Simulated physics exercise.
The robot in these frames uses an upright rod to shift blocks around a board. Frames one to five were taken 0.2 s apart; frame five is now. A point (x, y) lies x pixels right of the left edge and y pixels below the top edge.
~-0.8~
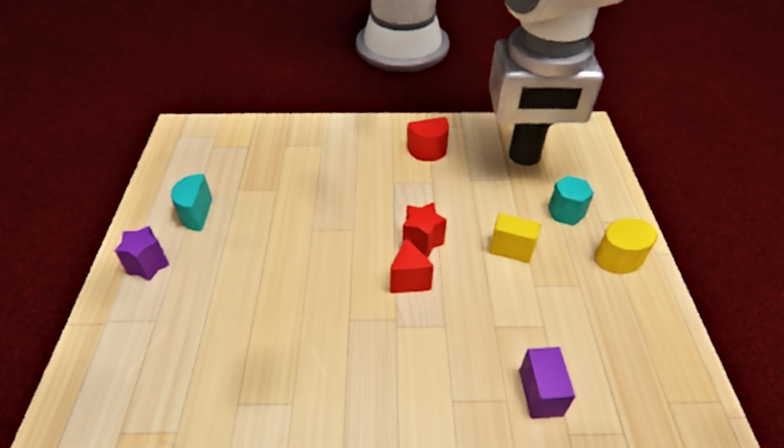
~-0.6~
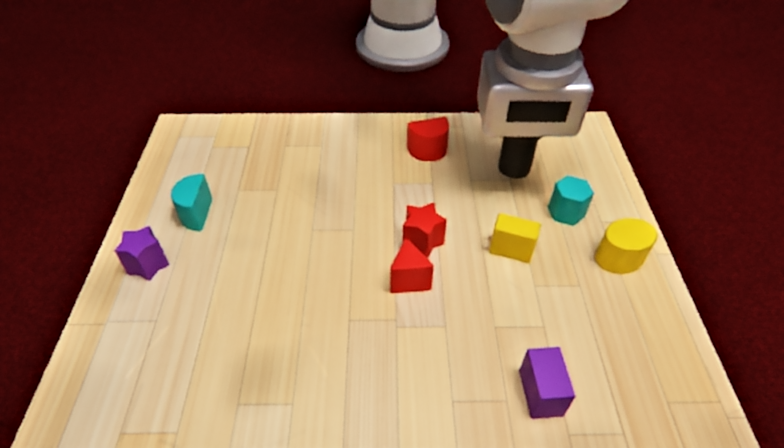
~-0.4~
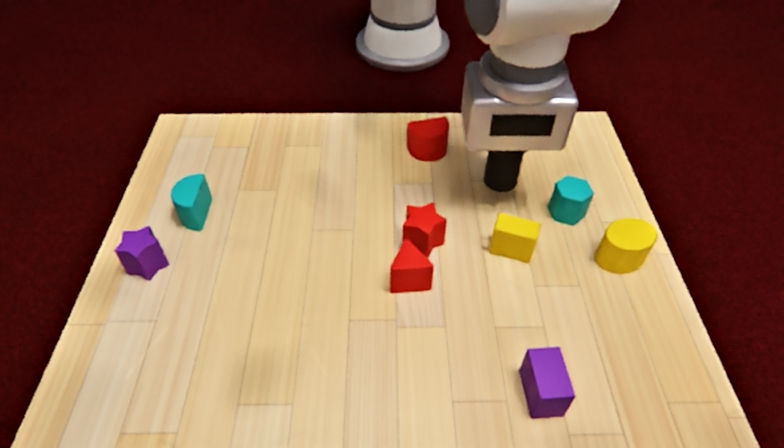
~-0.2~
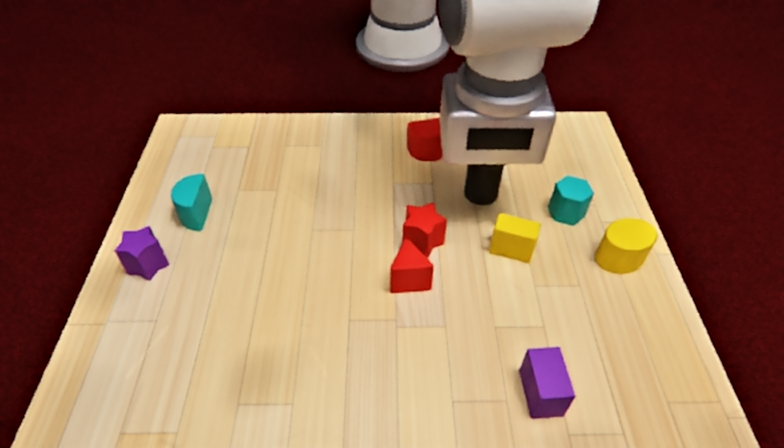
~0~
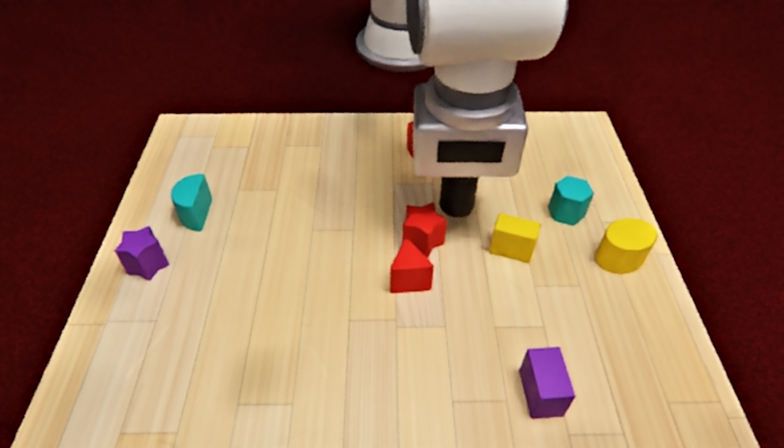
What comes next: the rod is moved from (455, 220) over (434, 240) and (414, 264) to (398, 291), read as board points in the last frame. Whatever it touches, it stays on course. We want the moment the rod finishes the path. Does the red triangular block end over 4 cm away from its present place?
In short: Yes.
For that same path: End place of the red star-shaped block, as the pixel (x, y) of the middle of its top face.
In the picture, it is at (368, 250).
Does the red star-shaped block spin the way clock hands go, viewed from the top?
Yes - that is the case.
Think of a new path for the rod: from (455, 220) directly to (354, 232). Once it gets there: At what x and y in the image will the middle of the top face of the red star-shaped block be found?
Put as a pixel place, it's (387, 229).
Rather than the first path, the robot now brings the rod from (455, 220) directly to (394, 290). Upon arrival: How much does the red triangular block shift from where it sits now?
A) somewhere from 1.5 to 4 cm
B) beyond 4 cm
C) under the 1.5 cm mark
My answer is option B.
On the path given first. One third of the way, rod (435, 226); red triangular block (409, 259); red star-shaped block (405, 227).
Two thirds of the way, rod (415, 250); red triangular block (397, 268), turned 65° anticlockwise; red star-shaped block (380, 242), turned 25° clockwise.
At the end, rod (398, 277); red triangular block (384, 292), turned 30° anticlockwise; red star-shaped block (368, 250), turned 60° clockwise; yellow oblong block not moved.
